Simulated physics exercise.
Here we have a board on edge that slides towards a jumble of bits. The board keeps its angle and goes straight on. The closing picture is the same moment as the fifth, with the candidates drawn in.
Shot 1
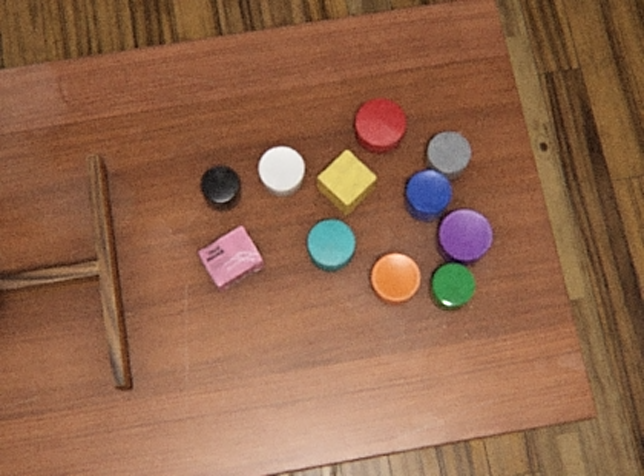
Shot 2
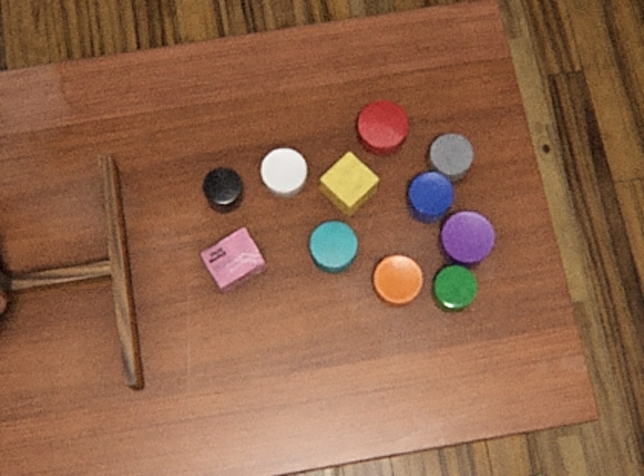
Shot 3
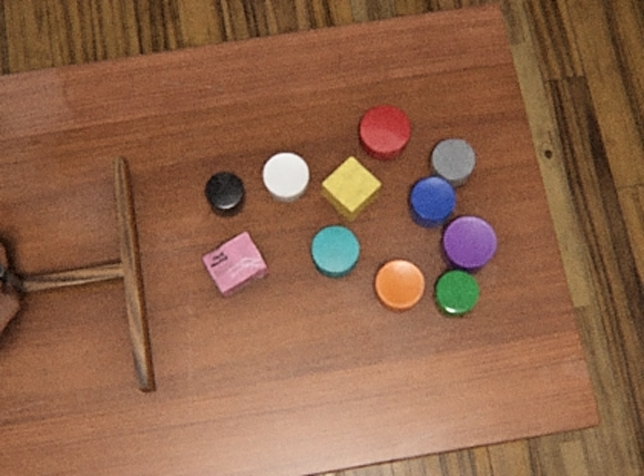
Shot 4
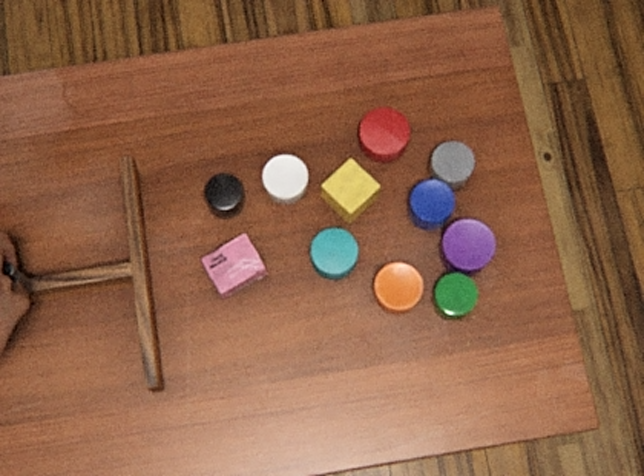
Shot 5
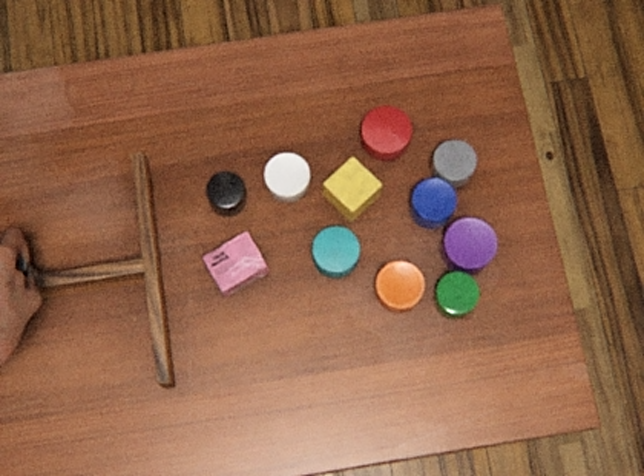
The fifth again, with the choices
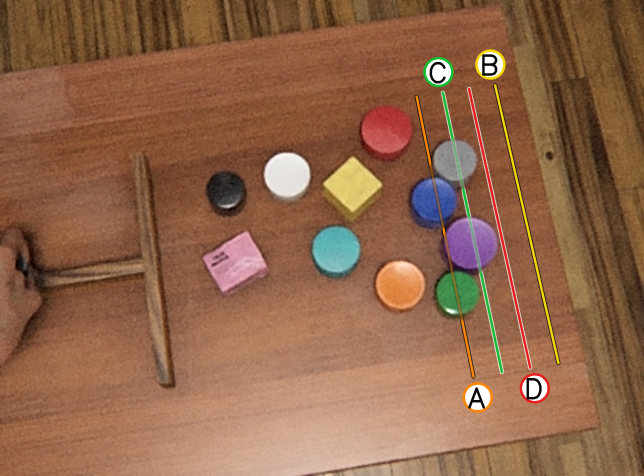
On a wooden table, a hand slides an upright board right toward scattered colourful objects.
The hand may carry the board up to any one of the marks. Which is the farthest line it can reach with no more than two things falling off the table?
No third one falls up to C.
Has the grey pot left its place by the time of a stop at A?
By then, yes.
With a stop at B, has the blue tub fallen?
Yes.
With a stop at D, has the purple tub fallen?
Yes.
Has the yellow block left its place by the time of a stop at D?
Yes.
On the marked copy, A at (444, 231); B at (525, 218); C at (471, 227); D at (498, 223).
With C. Early on, board (266, 246); white tub (318, 166); black tin (283, 187).
Further on, board (384, 228); purple tub (514, 257); blue tub (475, 200).
At the end, board (472, 215); blue tub over the edge; purple tub over the edge; two fallen.
As for the rest, A is within the limit but short; B drops six; D drops four.
